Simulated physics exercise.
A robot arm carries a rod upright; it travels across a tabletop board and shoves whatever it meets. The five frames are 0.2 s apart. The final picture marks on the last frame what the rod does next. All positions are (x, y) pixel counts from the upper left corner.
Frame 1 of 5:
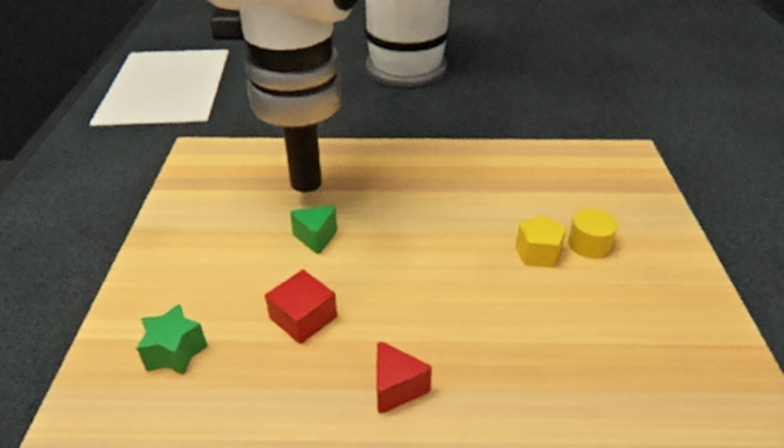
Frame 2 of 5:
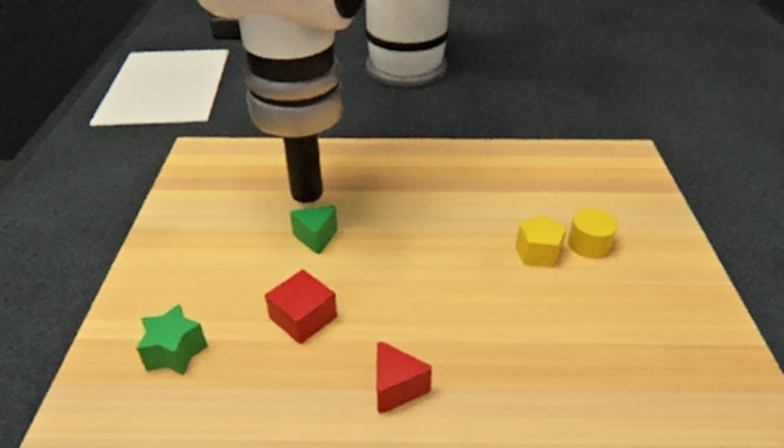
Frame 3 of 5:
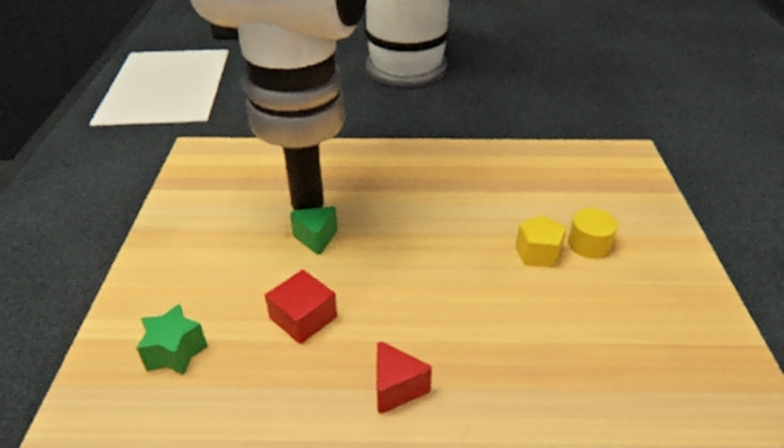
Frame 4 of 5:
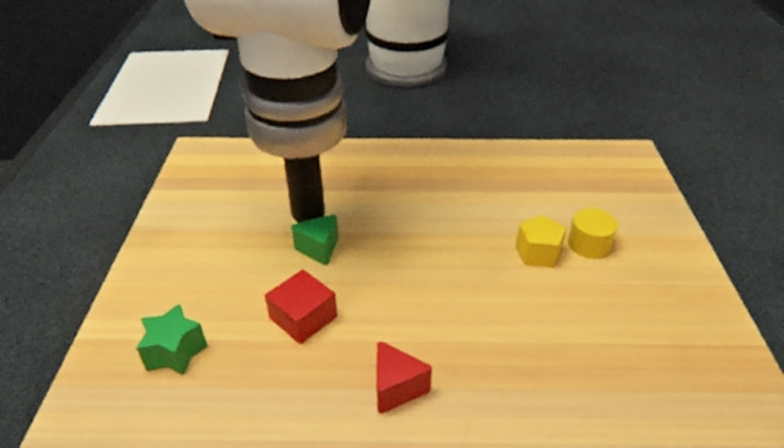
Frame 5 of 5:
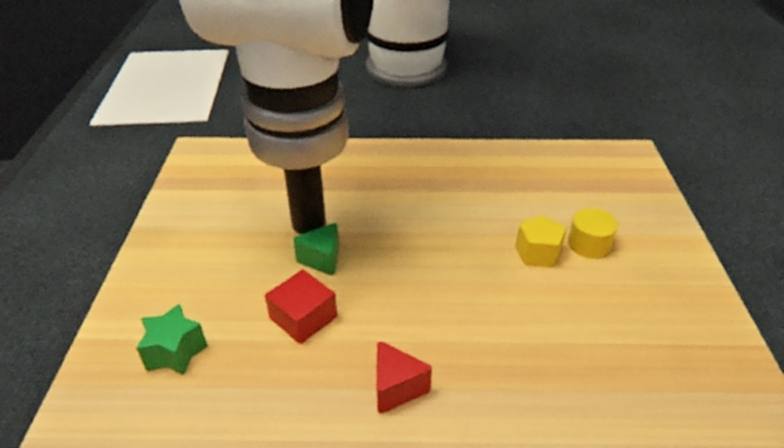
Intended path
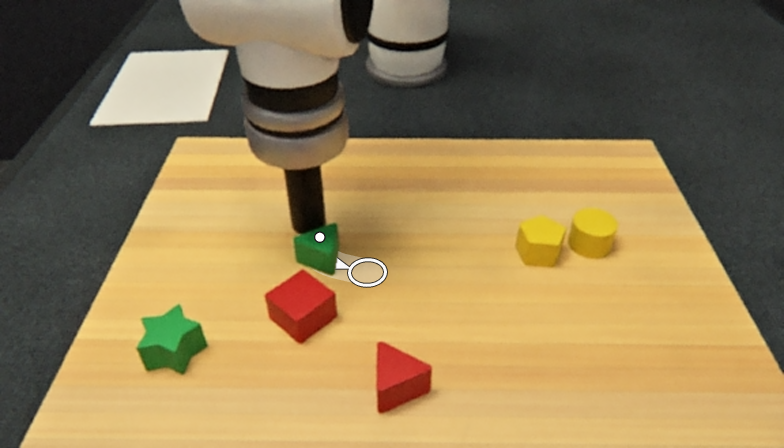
A white robot arm with a black rod reaches over a light wooden board on a dark surface, seen from a fixed, raised viewpoint in front. A green triangular block sits below the rod, with a red four-sided block, red triangle and green star nearer, and two yellow blocks at right. The rod moves slowly toward the viewer, then pushes the green triangle a short way nearer the red four-sided block, turning it slightly.
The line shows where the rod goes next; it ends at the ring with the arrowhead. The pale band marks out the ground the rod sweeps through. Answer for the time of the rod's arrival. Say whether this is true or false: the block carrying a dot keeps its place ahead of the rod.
False
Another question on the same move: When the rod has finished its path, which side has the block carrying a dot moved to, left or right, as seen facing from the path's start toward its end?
Answer: Right.
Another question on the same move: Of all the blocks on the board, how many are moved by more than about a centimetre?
The push will move one block.
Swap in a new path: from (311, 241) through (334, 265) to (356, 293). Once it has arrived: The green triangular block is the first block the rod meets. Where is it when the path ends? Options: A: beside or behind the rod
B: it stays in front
My answer is option B.
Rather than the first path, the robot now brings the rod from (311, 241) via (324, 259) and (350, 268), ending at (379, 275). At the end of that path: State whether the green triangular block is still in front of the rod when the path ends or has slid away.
The rod has lost it.
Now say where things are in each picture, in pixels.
The first frame shows rod tip at (307, 185); block tops, red four-sided block at (300, 293); green triangular block at (314, 216).
The second frame shows rod at (307, 195); blocks unchanged.
The third frame shows rod at (308, 205); blocks unchanged.
The fourth frame shows rod at (309, 215); green triangular block at (317, 227).
The fifth frame shows rod at (309, 226); red four-sided block at (300, 293); green triangular block at (320, 237).
Path on the board, from (311, 241) through (322, 257) and (342, 267) to (368, 272); the dot is on the green triangular block.
The first path, step by step. Halfway along, rod at (330, 247); green triangular block at (338, 262), turned 15° clockwise.
At the end, rod at (367, 256); red four-sided block in place; green triangular block at (352, 271), turned 50° clockwise.
